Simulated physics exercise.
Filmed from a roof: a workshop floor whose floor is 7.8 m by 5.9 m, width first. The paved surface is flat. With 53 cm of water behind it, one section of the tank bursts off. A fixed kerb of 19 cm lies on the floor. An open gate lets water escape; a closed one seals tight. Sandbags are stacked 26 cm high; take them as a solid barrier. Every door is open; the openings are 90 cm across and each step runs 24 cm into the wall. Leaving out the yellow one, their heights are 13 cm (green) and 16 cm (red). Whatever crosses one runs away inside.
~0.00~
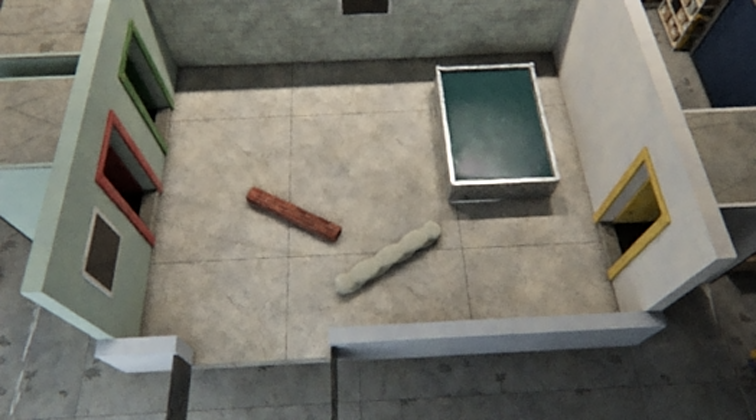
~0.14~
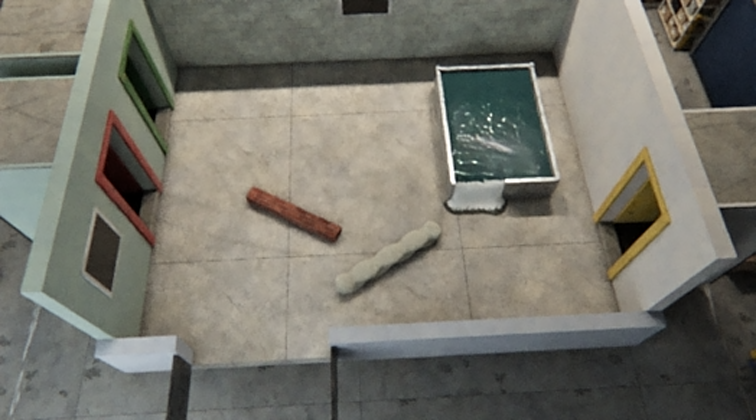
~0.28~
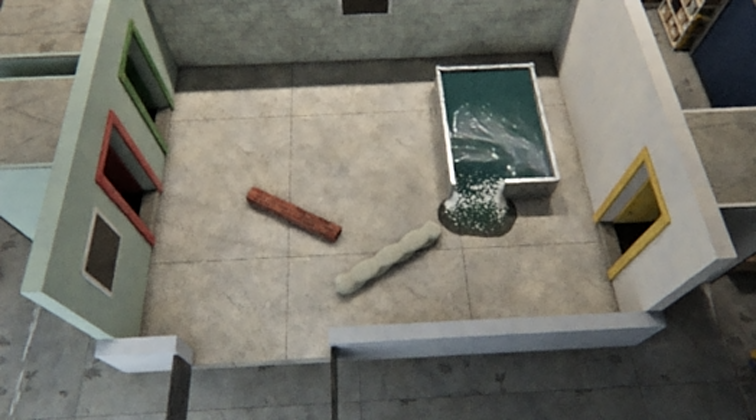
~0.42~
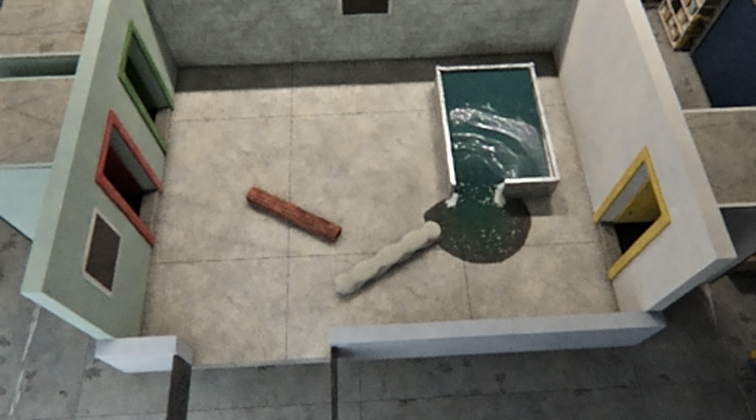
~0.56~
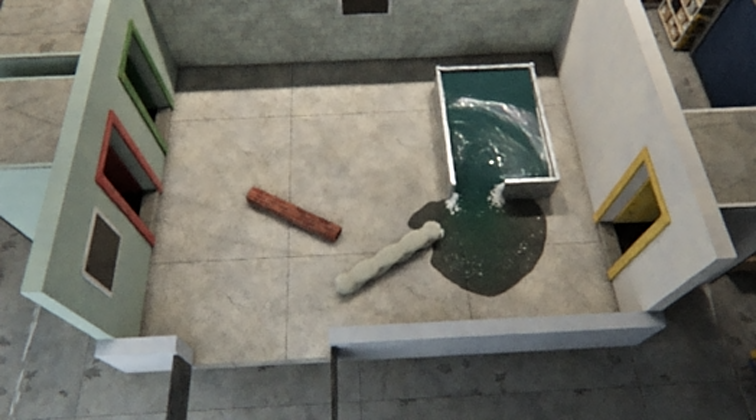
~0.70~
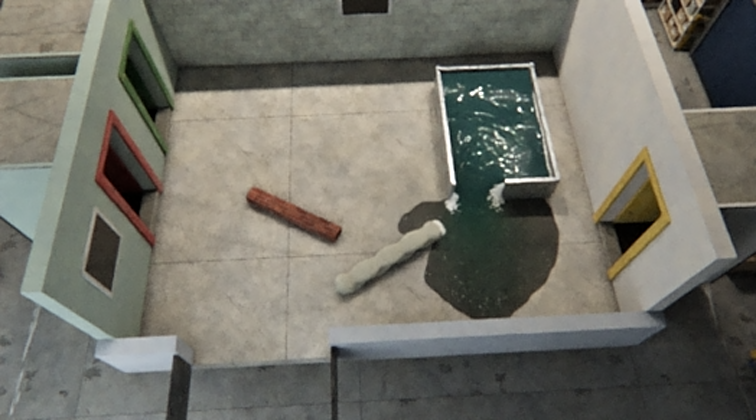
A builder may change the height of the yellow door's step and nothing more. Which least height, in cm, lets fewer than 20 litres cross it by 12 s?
Some 7.5 cm above the ground.
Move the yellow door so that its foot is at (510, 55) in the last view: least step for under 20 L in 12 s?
Roughly 8.5 cm.
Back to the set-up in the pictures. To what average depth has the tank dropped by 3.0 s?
Some 30 cm.
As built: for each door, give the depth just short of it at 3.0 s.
In cm: Green 0, red 0, yellow 9.
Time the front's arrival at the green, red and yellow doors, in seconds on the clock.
Arrival: Green 6.0 s, red 4.5 s, yellow 1.6 s.
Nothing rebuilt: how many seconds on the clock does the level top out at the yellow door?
Around 4.0 s.
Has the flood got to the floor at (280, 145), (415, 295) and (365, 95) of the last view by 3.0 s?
In turn: Dry, flooded, dry.
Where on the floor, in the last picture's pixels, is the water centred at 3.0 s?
Near (482, 205).
After 1.4 s water covers 15 % of the floor, deepest (30 cm) near (470, 205); it has not reached the yellow door.
After 3.0 s water covers 30 % of the floor, deepest (30 cm) near (621, 326); 9 cm at the yellow door, 0 litres in over its 11 cm step.
After 12.0 s water covers 85 % of the floor, deepest (11 cm) near (551, 56); 6 cm at the yellow door, 2 litres in over its 11 cm step.
At the yellow door as built, the water arrived by 1.7 s and peaked near 11 cm at 4.2 s.
Run again over the same 12 s with other heights there, 28 litres in over 6.5 cm, 8 litres over 9 cm. The limit of 20 litres is kept from about 7.5 cm up.
